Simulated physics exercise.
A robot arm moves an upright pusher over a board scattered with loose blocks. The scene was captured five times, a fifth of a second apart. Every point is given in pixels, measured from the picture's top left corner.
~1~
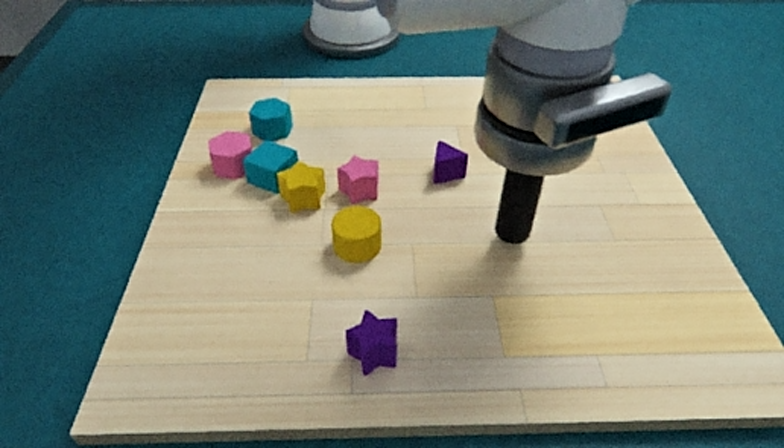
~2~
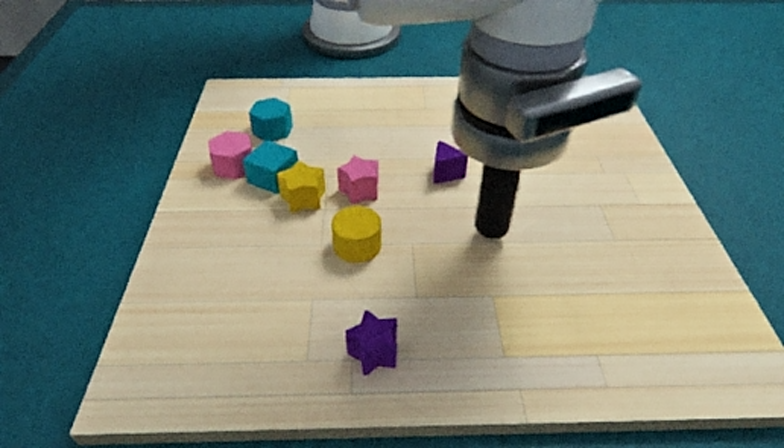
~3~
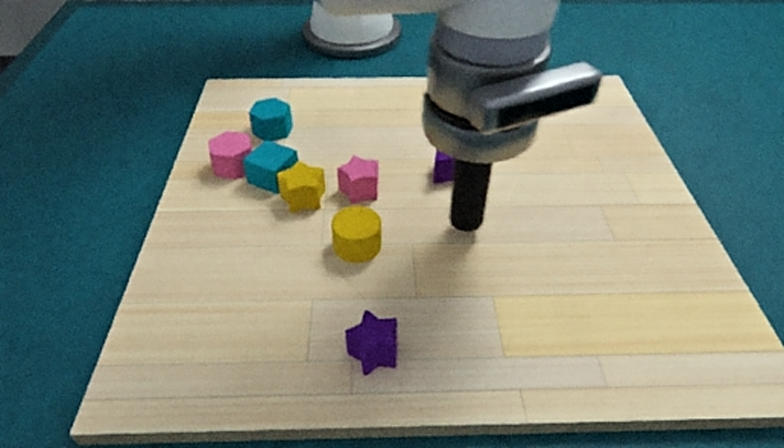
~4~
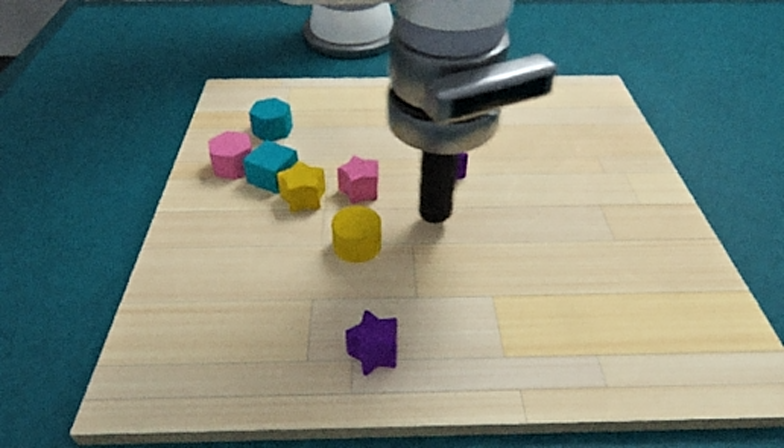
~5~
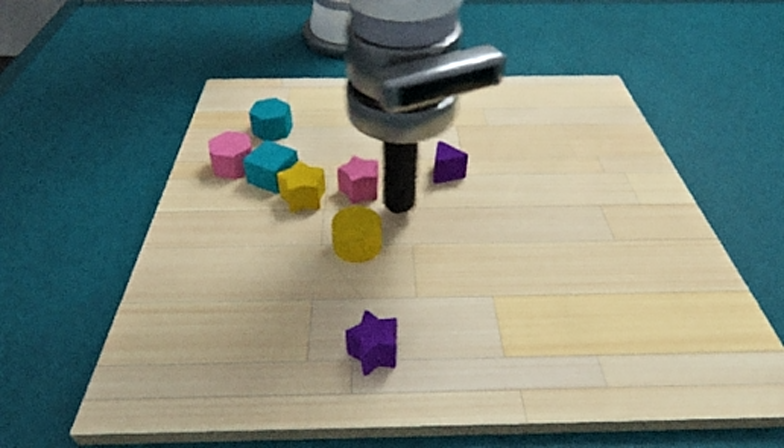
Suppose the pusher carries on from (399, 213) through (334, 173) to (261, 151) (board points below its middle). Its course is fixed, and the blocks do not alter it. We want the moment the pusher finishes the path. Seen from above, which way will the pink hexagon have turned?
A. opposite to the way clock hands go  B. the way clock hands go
It's B.
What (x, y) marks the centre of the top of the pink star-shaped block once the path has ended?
I'd expect the centre of its top face to be at (236, 119).
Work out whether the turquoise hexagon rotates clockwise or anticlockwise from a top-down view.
Clockwise rotation.
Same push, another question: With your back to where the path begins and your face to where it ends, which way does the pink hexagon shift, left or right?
It moves off to the left.
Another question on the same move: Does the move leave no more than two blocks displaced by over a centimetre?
No, it doesn't check out.
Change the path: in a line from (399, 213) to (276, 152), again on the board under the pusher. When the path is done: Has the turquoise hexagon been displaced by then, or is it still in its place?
It leaves its spot.
The first path, step by step. One third of the way, pusher (355, 176); pink star-shaped block (322, 151), turned 20° anticlockwise.
Two thirds of the way, pusher (309, 156); pink hexagon (207, 144), turned 35° clockwise; turquoise four-sided block (249, 153), turned 55° anticlockwise; pink star-shaped block (282, 133), turned 45° anticlockwise.
At the end, pusher (260, 143); pink hexagon (206, 144), turned 40° clockwise; turquoise hexagon (262, 99), turned 30° clockwise; turquoise four-sided block (245, 154), turned 70° anticlockwise; pink star-shaped block (236, 119), turned 40° anticlockwise.
